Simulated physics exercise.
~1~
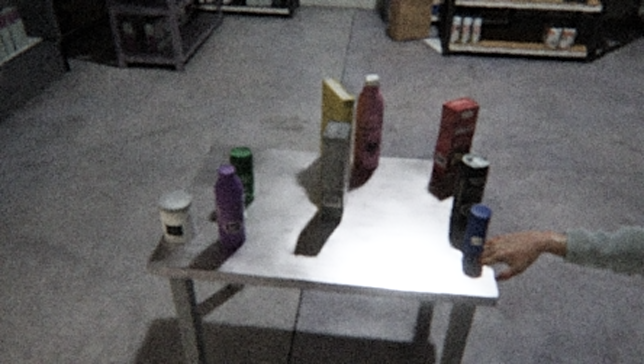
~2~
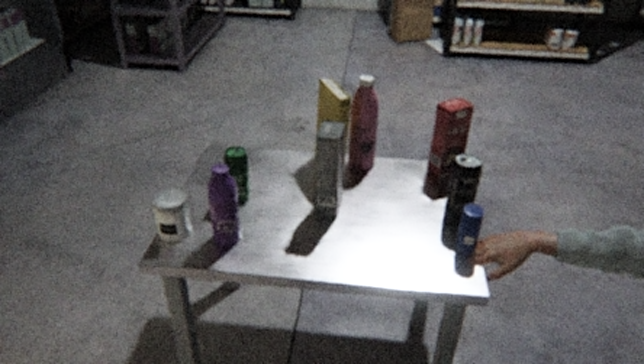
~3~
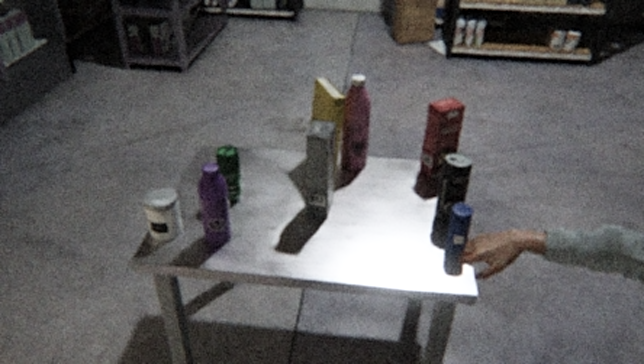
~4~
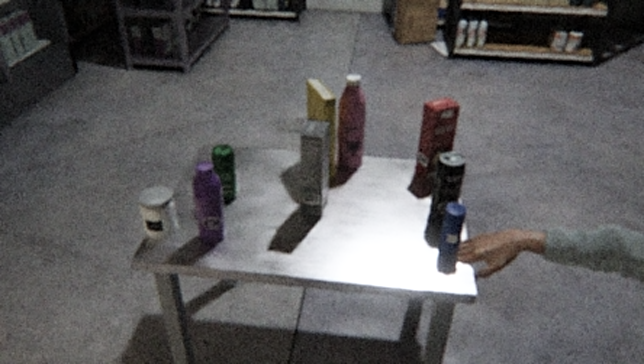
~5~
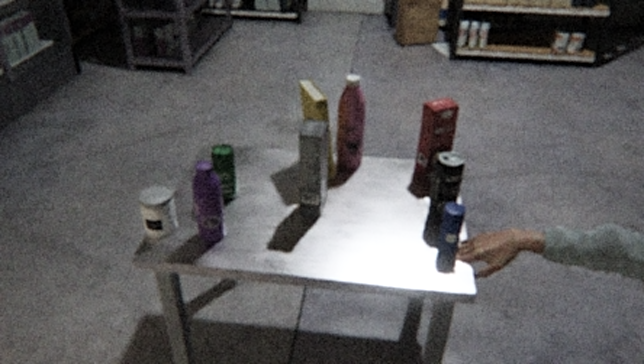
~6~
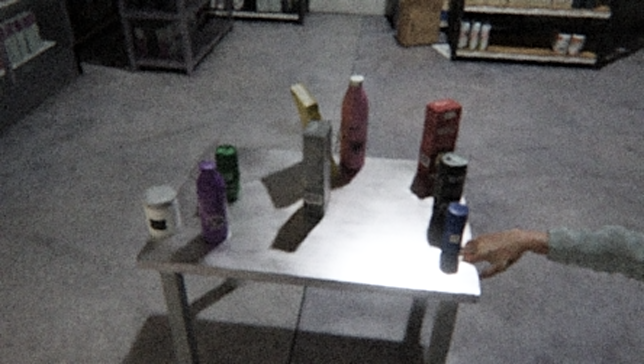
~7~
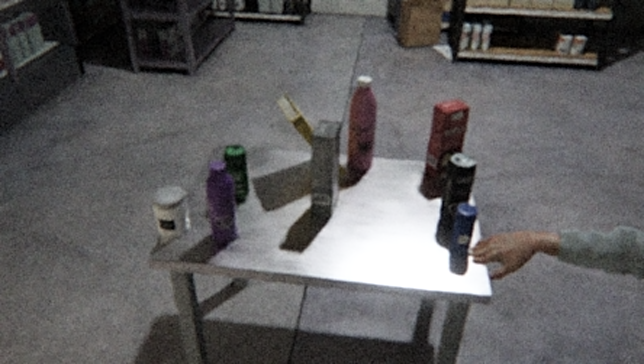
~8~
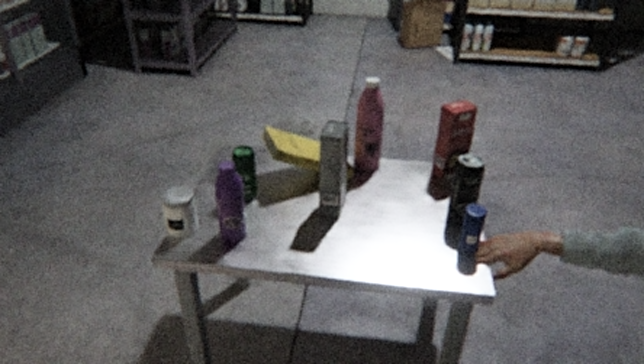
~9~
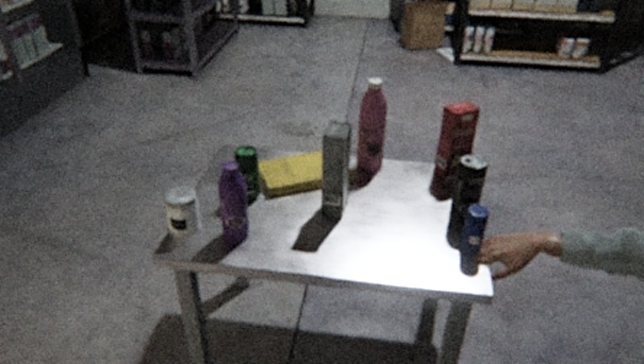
A yellow book tips left and ends flat on the table while the other items stay upright.
